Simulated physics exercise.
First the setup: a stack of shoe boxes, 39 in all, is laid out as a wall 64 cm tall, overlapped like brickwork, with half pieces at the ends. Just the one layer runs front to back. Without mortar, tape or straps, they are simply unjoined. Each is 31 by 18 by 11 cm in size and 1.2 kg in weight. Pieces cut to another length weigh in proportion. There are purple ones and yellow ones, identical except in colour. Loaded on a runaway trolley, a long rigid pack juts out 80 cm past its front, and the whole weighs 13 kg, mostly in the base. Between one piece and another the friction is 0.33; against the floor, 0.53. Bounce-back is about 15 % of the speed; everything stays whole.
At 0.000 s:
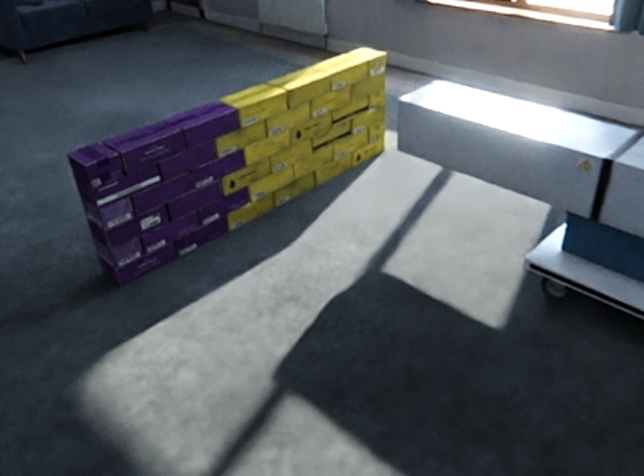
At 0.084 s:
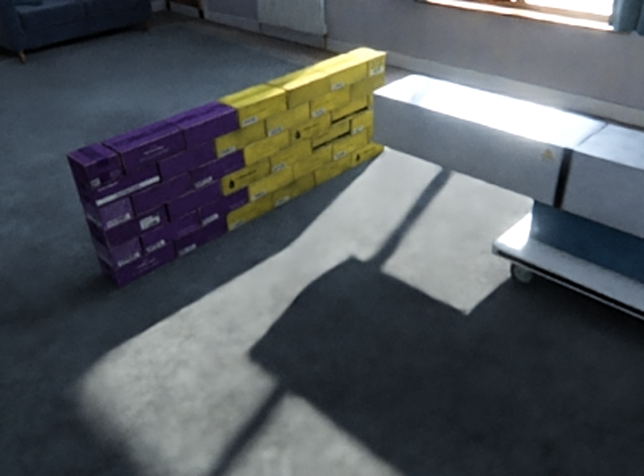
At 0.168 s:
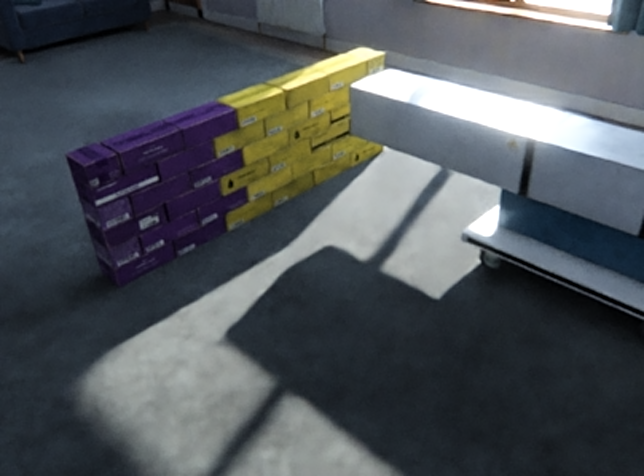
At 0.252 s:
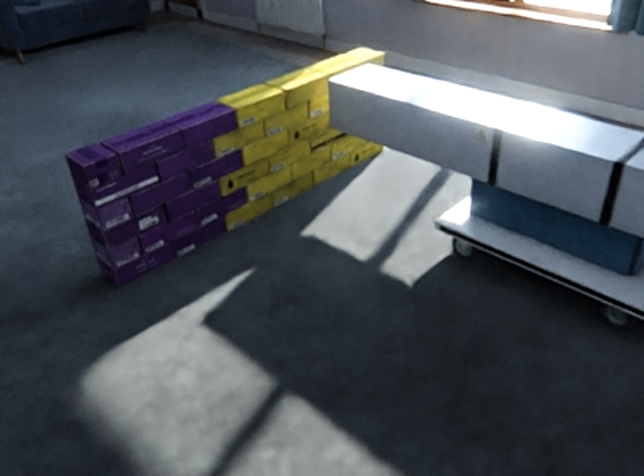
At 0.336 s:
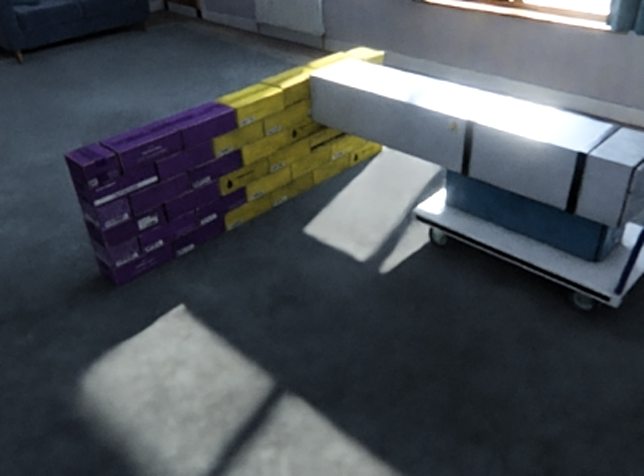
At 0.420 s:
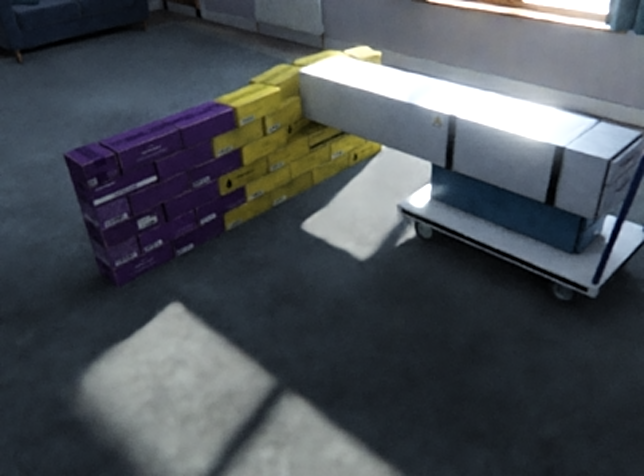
At the start, a low wall of purple and yellow boxes stands on a grey floor, with a trolley carrying long pale boxes at the right. The trolley rolls steadily leftward, its overhanging load closing the gap to the yellow section. The load then pushes into the yellow boxes, shifting several slightly.
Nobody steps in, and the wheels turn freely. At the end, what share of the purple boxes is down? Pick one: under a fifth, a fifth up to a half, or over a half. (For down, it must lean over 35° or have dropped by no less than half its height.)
Under a fifth.
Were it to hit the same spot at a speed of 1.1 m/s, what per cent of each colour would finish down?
Share down, in per cent: Purple 0, yellow 40.
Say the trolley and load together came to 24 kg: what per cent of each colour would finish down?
In that case purple 0, yellow 40 per cent.
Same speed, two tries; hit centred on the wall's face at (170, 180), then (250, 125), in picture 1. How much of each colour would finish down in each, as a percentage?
Down by colour - purple: 70%, then 30%; yellow: 10%, then 20%.
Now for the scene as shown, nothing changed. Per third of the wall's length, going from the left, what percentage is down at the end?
From the left: 0, then 20, then 50 percent.
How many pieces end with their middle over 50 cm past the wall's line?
About 6 pieces.
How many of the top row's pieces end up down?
The number comes to 4.
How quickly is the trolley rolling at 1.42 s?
About 0.4 m/s.
Around 0.52 s, load 20 cm past the wall's line, still rolling; none of the 15 purple boxes down (0 of 39 in all colours); top purple box unmoved; top yellow box tipped 6°.
Around 0.68 s, load 32 cm past the wall's line, still rolling; none of the 15 purple boxes down (6 of 39 in all colours); top purple box unmoved; top yellow box tipped 29°.
Around 0.90 s, load 48 cm past the wall's line, still rolling; none of the 15 purple boxes down (9 of 39 in all colours); top purple box unmoved; top yellow box tipped 52°, 15 cm lower.
Around 1.42 s, load 82 cm past the wall's line, still rolling; none of the 15 purple boxes down (9 of 39 in all colours); top purple box unmoved; top yellow box on its side.
Finally (2.5 s), load 85 cm past the wall's line, stopped; none of the 15 purple boxes down (9 of 39 in all colours); top purple box unmoved; top yellow box upside down. That is 0 per cent. Seen by the last camera, middles, top purple box near (199, 124), top yellow box near (175, 169).
